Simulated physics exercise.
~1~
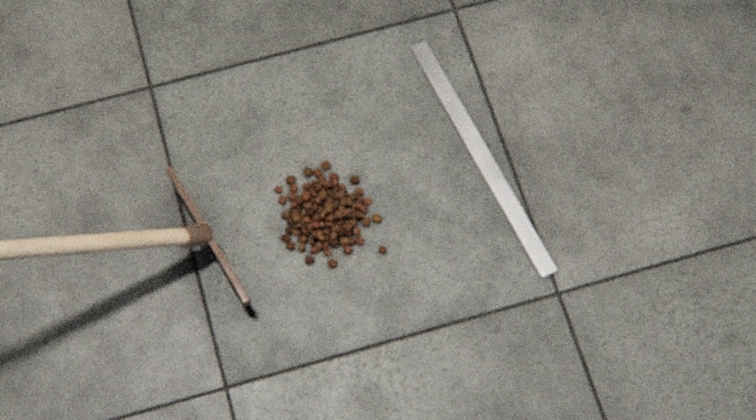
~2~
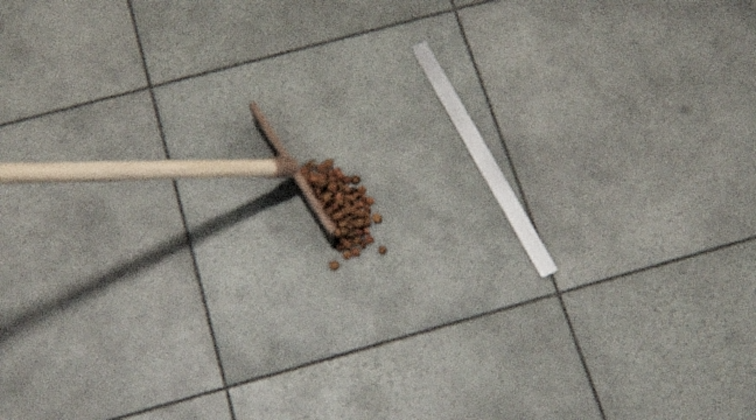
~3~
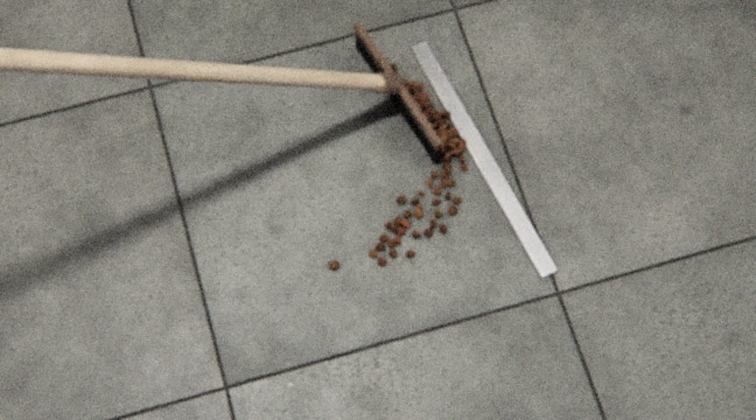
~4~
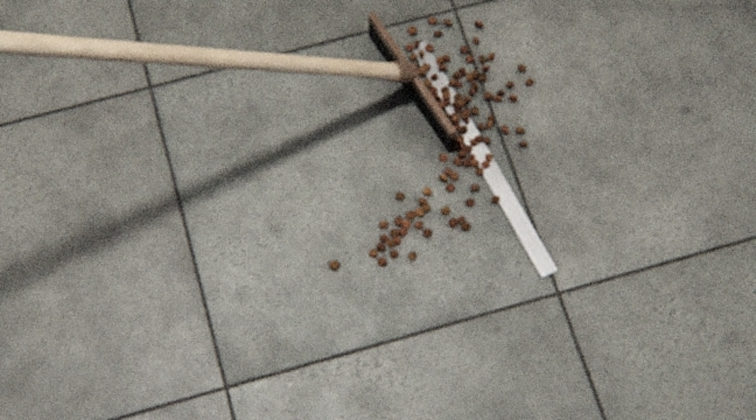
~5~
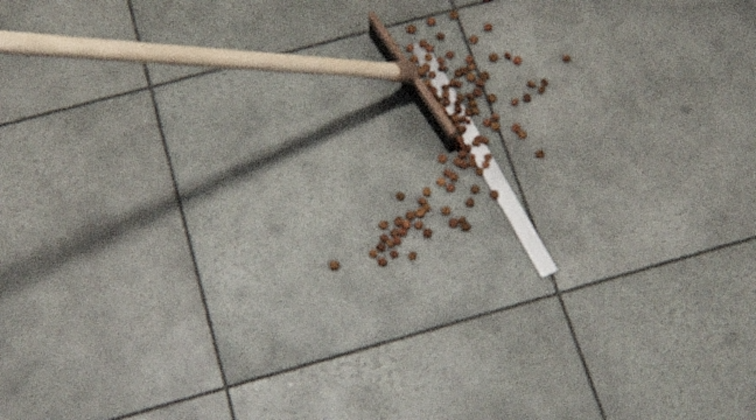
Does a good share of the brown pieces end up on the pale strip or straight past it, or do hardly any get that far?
A good share of them ends up on the strip or straight past it, while the others lie elsewhere on the floor.
